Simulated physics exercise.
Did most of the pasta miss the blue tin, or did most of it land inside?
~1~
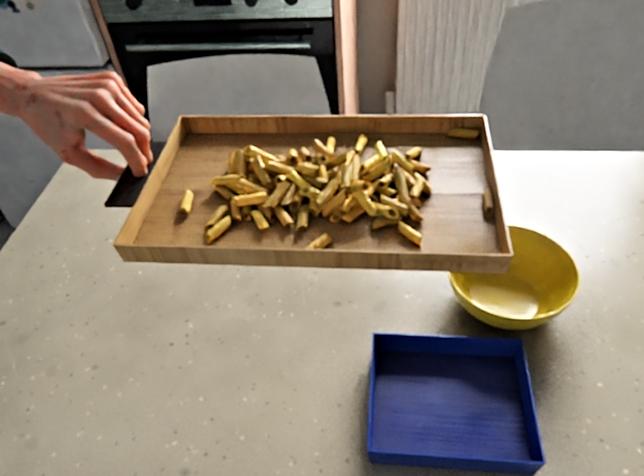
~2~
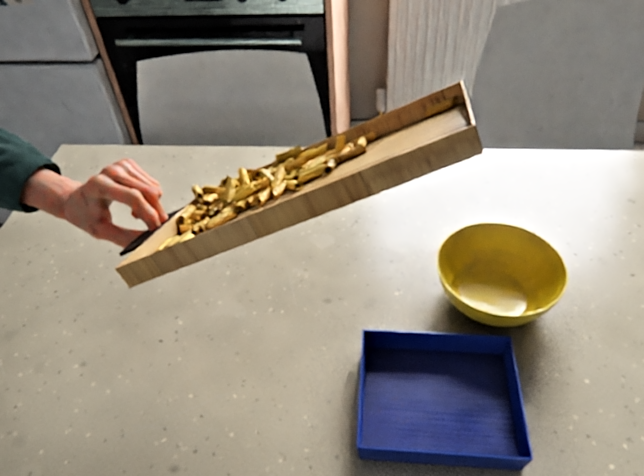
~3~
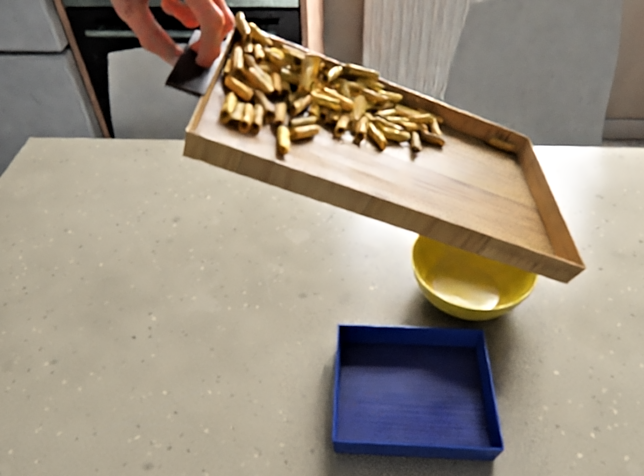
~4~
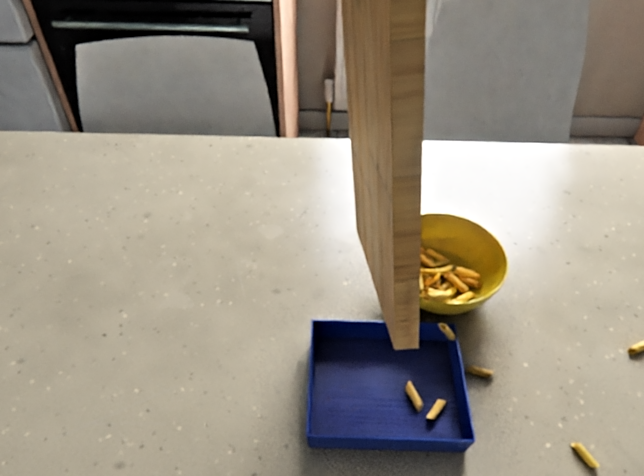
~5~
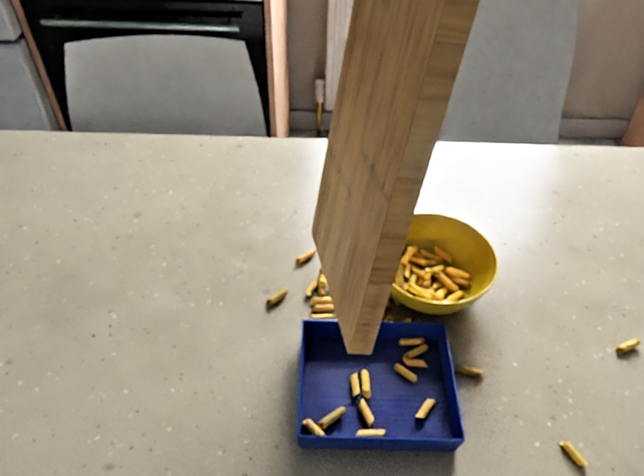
Most of the pasta missed the blue tin. Only a small share landed in it, while much more ended up in the yellow bowl and scattered on the table.
